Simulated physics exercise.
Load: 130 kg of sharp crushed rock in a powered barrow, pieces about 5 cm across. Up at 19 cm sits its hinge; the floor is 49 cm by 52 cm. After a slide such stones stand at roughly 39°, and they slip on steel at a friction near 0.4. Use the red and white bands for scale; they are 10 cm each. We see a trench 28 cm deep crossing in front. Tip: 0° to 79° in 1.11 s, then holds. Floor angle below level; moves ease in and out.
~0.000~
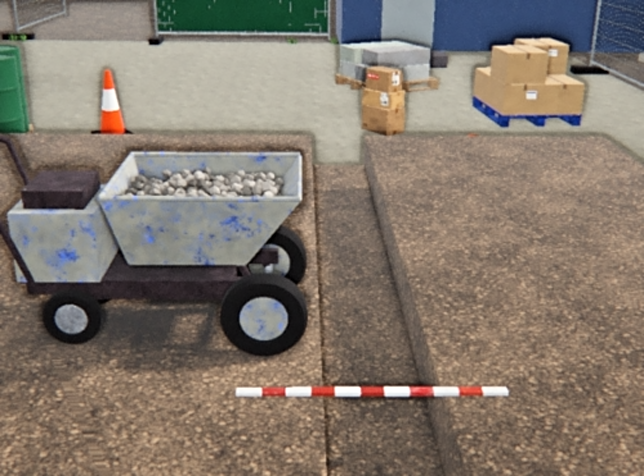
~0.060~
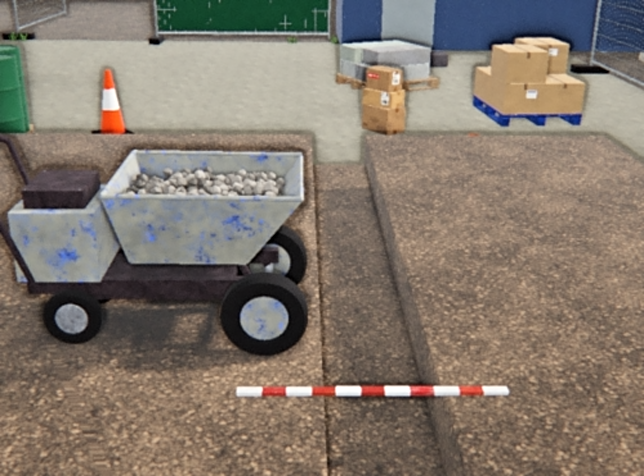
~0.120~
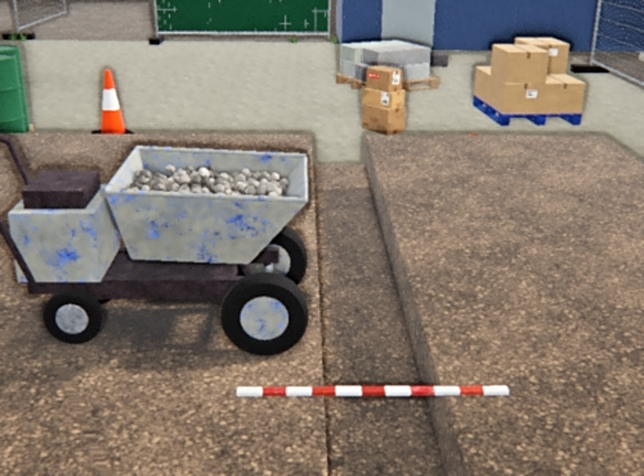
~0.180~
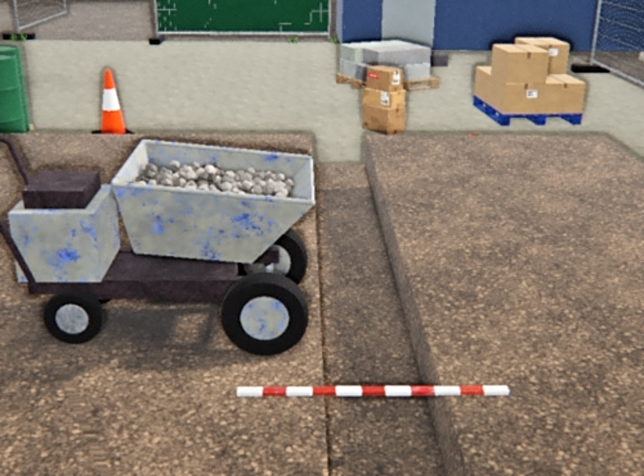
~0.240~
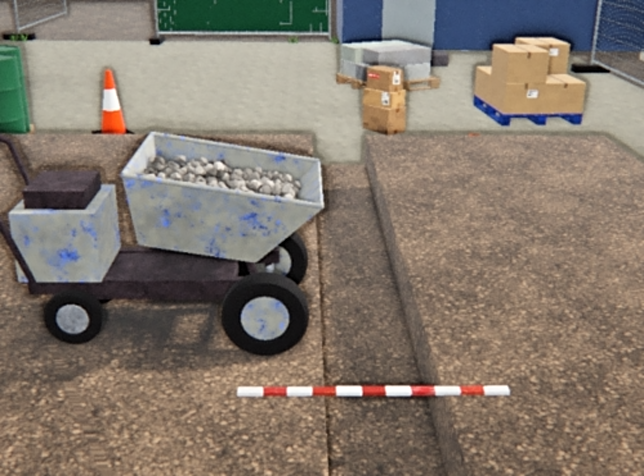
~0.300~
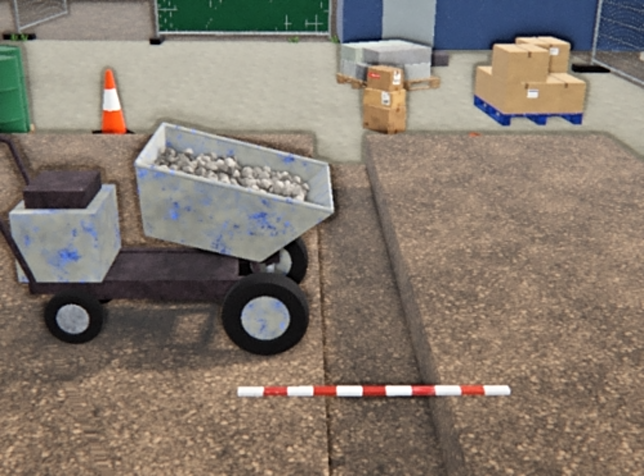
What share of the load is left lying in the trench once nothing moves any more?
About 66 per cent.
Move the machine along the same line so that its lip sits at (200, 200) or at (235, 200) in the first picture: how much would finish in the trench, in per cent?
Near 100 then near 100 percent.
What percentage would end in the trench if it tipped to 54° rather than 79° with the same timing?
Roughly 10%.
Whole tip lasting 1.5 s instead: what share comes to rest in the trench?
Roughly 70% would finish there.
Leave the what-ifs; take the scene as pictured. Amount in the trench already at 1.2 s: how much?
Some 20 per cent.
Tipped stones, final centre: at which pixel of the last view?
Roughly at pixel (408, 348).
After 0.8 s the floor is at 66°; 100 % in the tray; the foremost stones are at (393, 273).
After 1.2 s the floor is at 79°; 62 % in the tray, 18 % in the trench, 20 % past the trench; the foremost stones are at (494, 324).
After 1.6 s the floor is at 79°; 24 % in the tray, 40 % in the trench, 35 % past the trench; the foremost stones are at (569, 305).
After 3.5 s the floor is at 79°; 0 % in the tray, 66 % in the trench, 34 % past the trench; the foremost stones are at (595, 302).
